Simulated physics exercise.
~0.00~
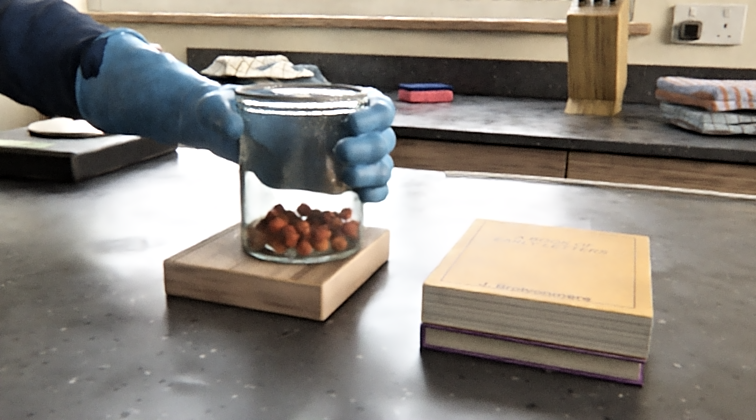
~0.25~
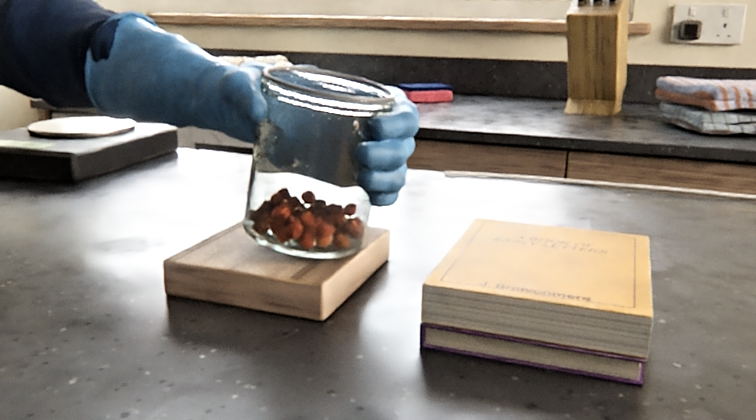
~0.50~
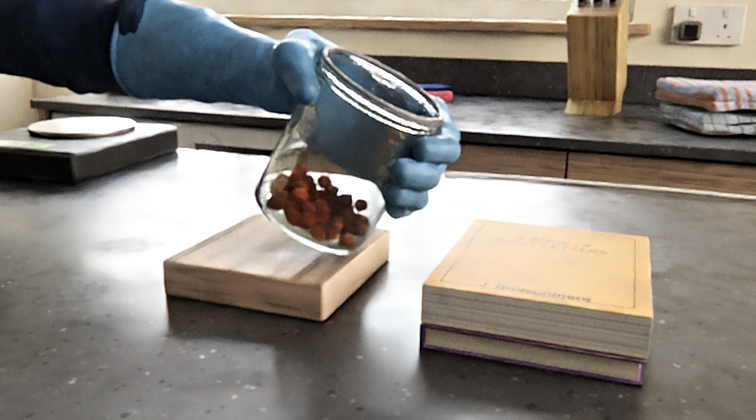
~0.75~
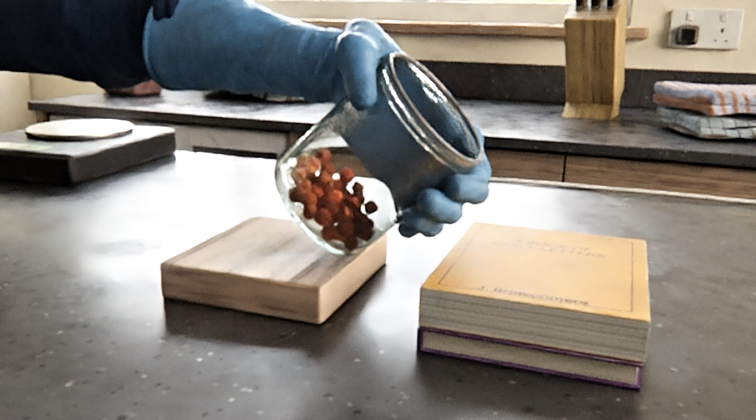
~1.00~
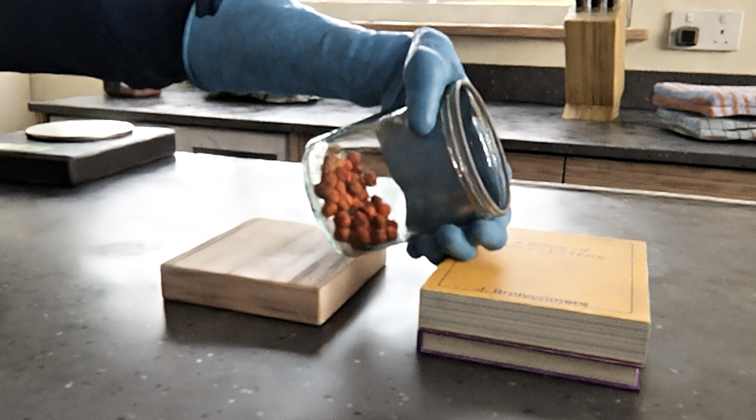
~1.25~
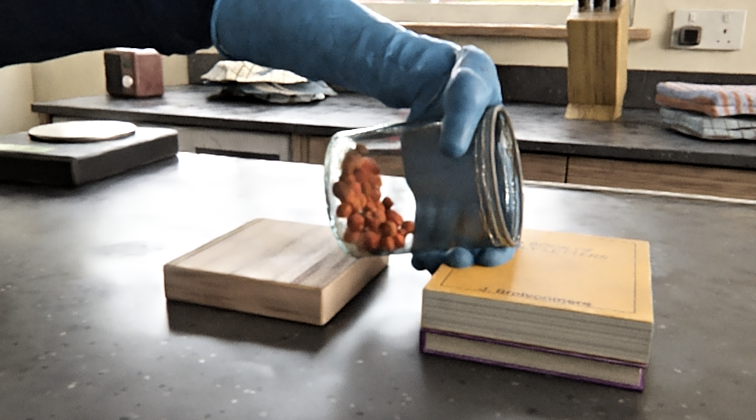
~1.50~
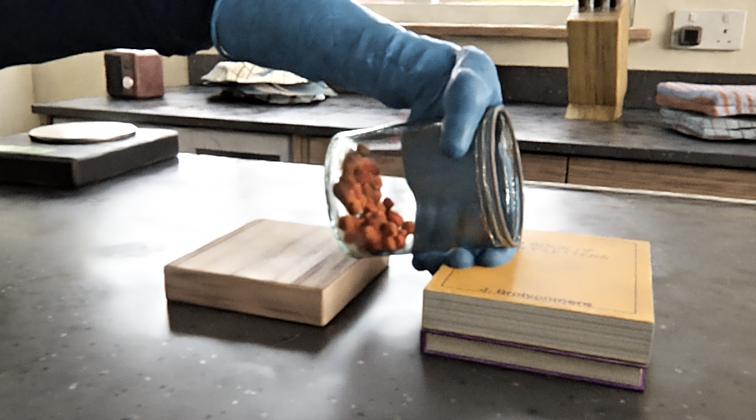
On a kitchen counter, a gloved hand tips a glass jar sideways without spilling its contents.
